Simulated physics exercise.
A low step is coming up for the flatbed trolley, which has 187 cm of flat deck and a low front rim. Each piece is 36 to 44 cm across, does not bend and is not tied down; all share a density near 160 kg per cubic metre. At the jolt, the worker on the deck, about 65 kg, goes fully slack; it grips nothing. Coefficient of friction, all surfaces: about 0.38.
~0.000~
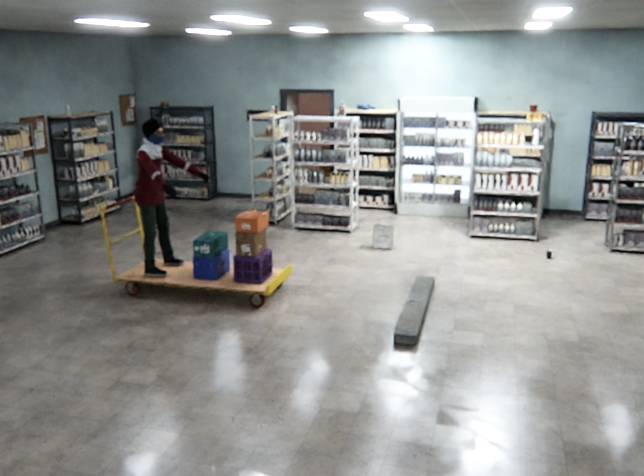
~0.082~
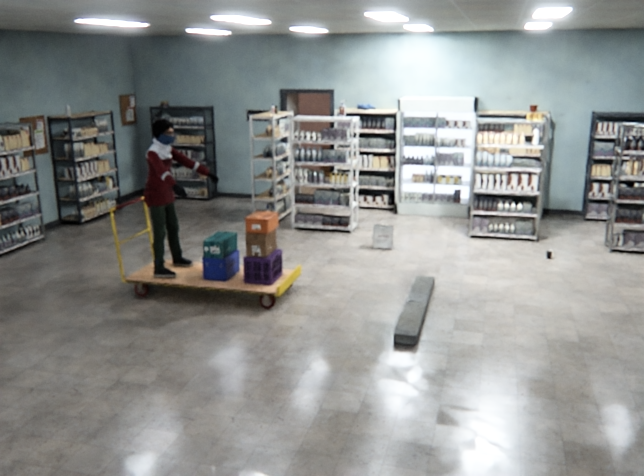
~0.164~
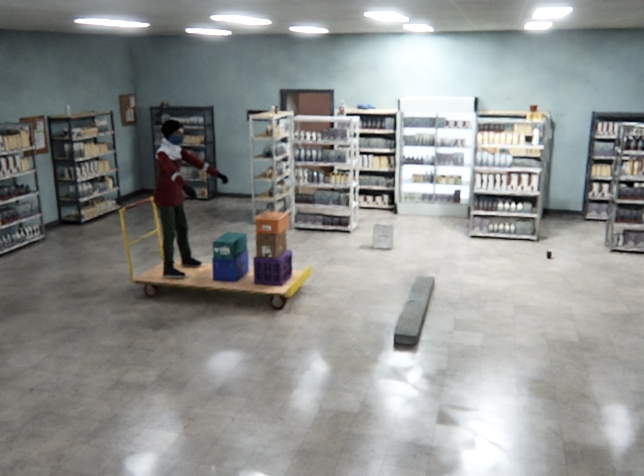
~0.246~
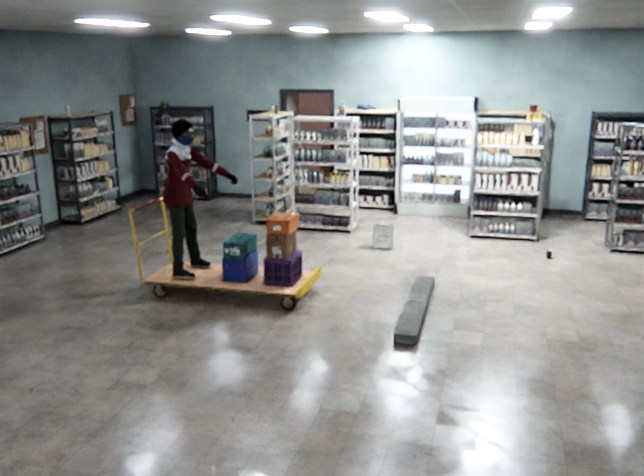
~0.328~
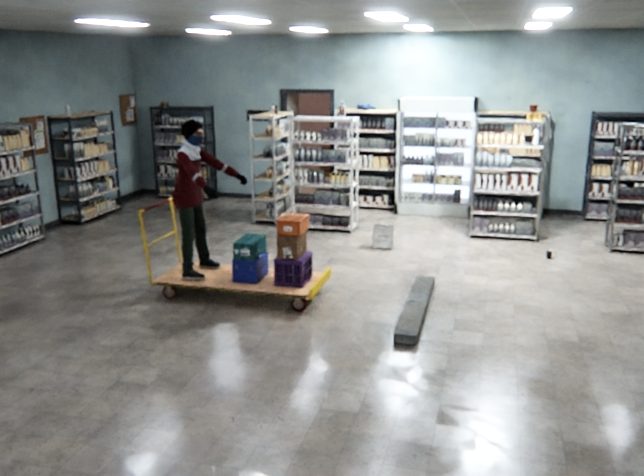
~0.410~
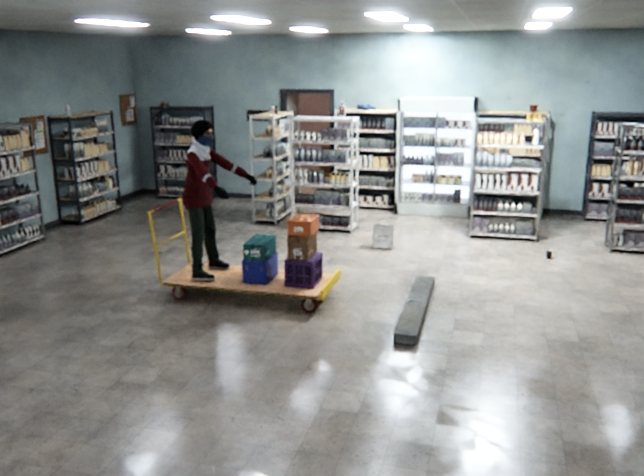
A person in a dark red and white top and dark trousers stands on a yellow-railed flatbed trolley in a pale-walled storeroom, seen from a raised, fixed view. Stacked teal, blue, orange, brown and purple crates sit to the person's right, with shelves behind and a low grey step on the shiny floor. The trolley rolls steadily rightward toward the step, its load riding along, while the person's outstretched arms shift slightly.
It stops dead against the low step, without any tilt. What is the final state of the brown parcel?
The brown parcel is no longer aboard.
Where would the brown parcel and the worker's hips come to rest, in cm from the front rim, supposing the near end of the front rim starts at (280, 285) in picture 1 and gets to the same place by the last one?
Brown 20 behind, hips 120 behind.
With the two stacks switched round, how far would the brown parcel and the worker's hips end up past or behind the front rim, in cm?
After the swap, brown stops 10 cm short of the rim while the hips stop 110 cm short.
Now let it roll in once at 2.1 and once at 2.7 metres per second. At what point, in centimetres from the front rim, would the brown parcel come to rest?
Slower try: About 80 cm past; faster try: About 120 cm past.
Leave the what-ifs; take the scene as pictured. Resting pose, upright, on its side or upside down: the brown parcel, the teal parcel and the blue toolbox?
At the end, brown is resting sideways, teal is standing on its base and blue is standing on its base.
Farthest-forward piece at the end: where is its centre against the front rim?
Its centre sits about 80 cm past the front rim.
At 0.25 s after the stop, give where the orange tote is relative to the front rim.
Behind the rim by about 5 cm.
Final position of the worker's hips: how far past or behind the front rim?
Roughly 110 cm behind the rim.
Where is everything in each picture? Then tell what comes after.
Brown parcel (251, 241), orange tote (252, 222), rim corner (268, 292); 0 cm covered, 152 to go, in the first picture.
Brown parcel (261, 241), orange tote (262, 223), rim corner (279, 293); 12 cm covered, 140 to go, in the second picture.
Brown parcel (272, 242), orange tote (272, 223), rim corner (289, 294); 24 cm covered, 128 to go, in the third picture.
Brown parcel (282, 243), orange tote (283, 224), rim corner (300, 295); 36 cm covered, 115 to go, in the fourth picture.
Brown parcel (292, 243), orange tote (293, 224), rim corner (311, 296); 48 cm covered, 103 to go, in the fifth picture.
Brown parcel (302, 244), orange tote (304, 225), rim corner (322, 297); 60 cm covered, 91 to go. Speed about 1.5 m/s, in the sixth picture.
After 1.03 s the deck stops.
After 1.58 s the brown parcel is 5 cm past the rim, tilted 50°, near (421, 253) in the last picture's view.
After 2.03 s the brown parcel is 42 cm past the rim, tilted 90°, near (454, 304) in the last picture's view.
When all is still (2.2 s), past the rim, orange tote and brown parcel; behind it, purple crate, blue toolbox, teal parcel and the worker's hips.
